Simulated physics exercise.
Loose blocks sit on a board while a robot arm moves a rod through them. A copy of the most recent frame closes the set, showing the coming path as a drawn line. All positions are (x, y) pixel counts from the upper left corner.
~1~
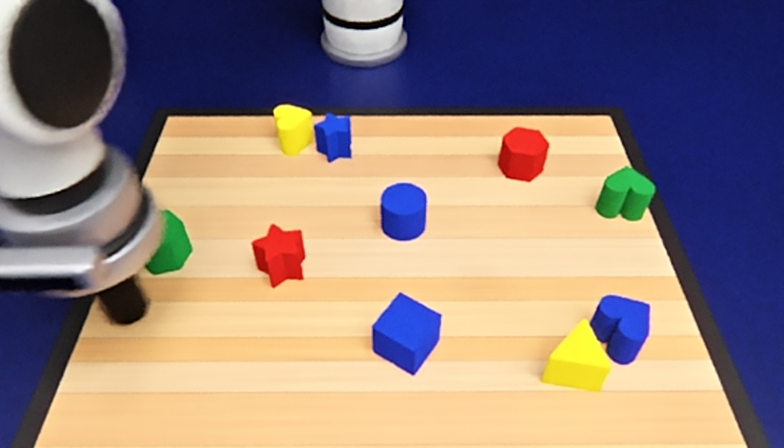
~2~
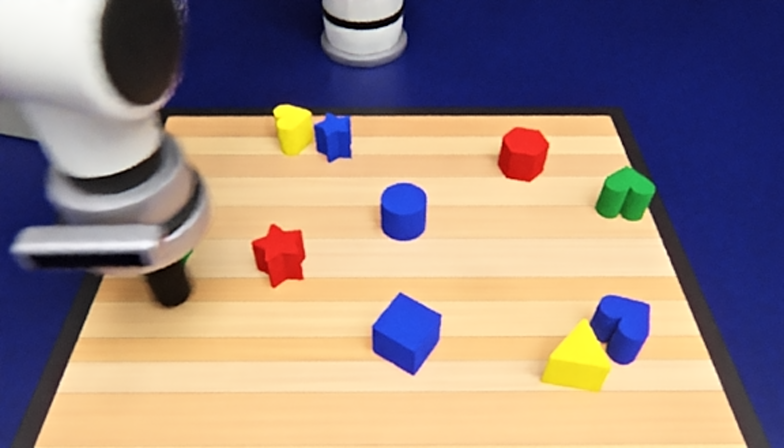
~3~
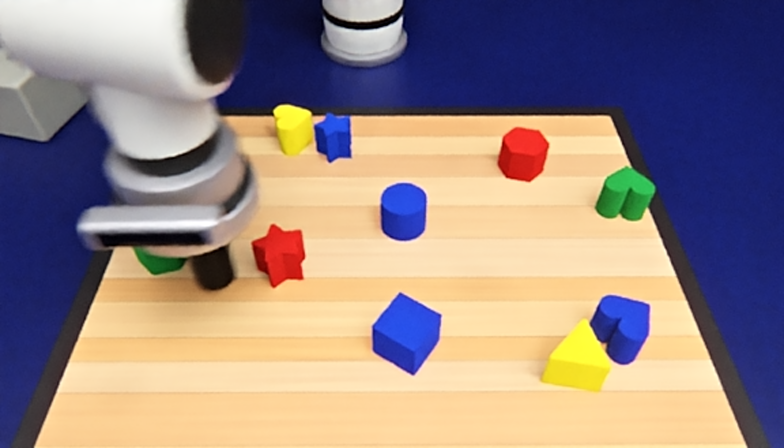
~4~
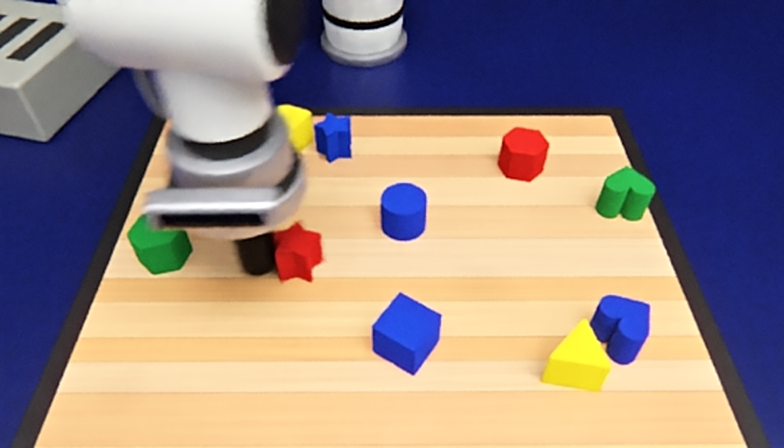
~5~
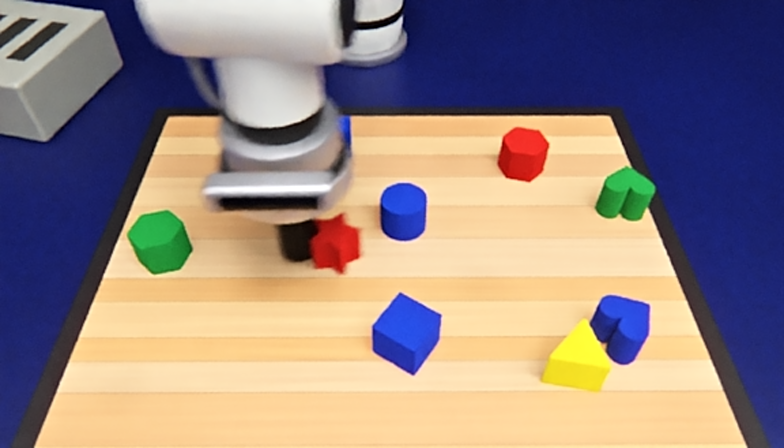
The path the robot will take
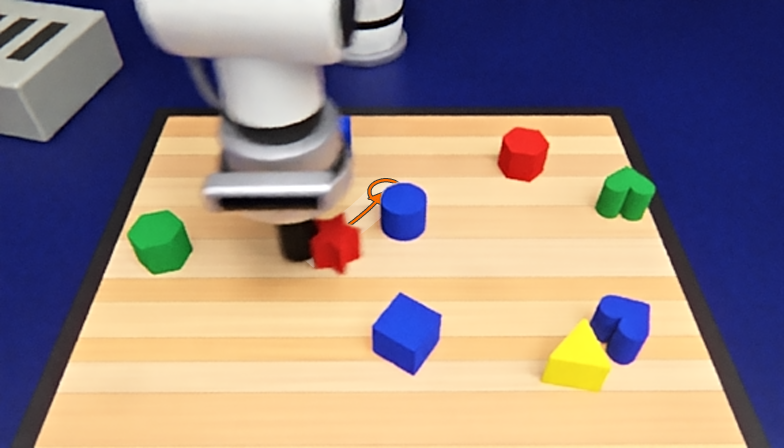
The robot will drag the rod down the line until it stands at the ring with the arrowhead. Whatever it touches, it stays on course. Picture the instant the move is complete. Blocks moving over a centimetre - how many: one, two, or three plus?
The number of blocks that move over 1 cm is one.
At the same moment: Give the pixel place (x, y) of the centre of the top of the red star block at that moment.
It comes to (364, 221).
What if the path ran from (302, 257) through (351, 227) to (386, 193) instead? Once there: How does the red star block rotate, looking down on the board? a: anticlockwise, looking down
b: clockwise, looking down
(b)
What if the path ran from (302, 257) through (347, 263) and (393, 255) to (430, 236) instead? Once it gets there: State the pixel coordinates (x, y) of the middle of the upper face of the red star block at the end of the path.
Around (468, 215).
The drawn path runs from (302, 257) by way of (349, 225) to (386, 191).
The first path, step by step. One third of the way, rod at (333, 226); red star block at (359, 223), turned 35° clockwise.
Two thirds of the way, rod at (363, 205); red star block at (364, 221), turned 60° clockwise.
At the end, rod at (386, 182); red star block at (364, 221), turned 60° clockwise; blue circular block not moved.
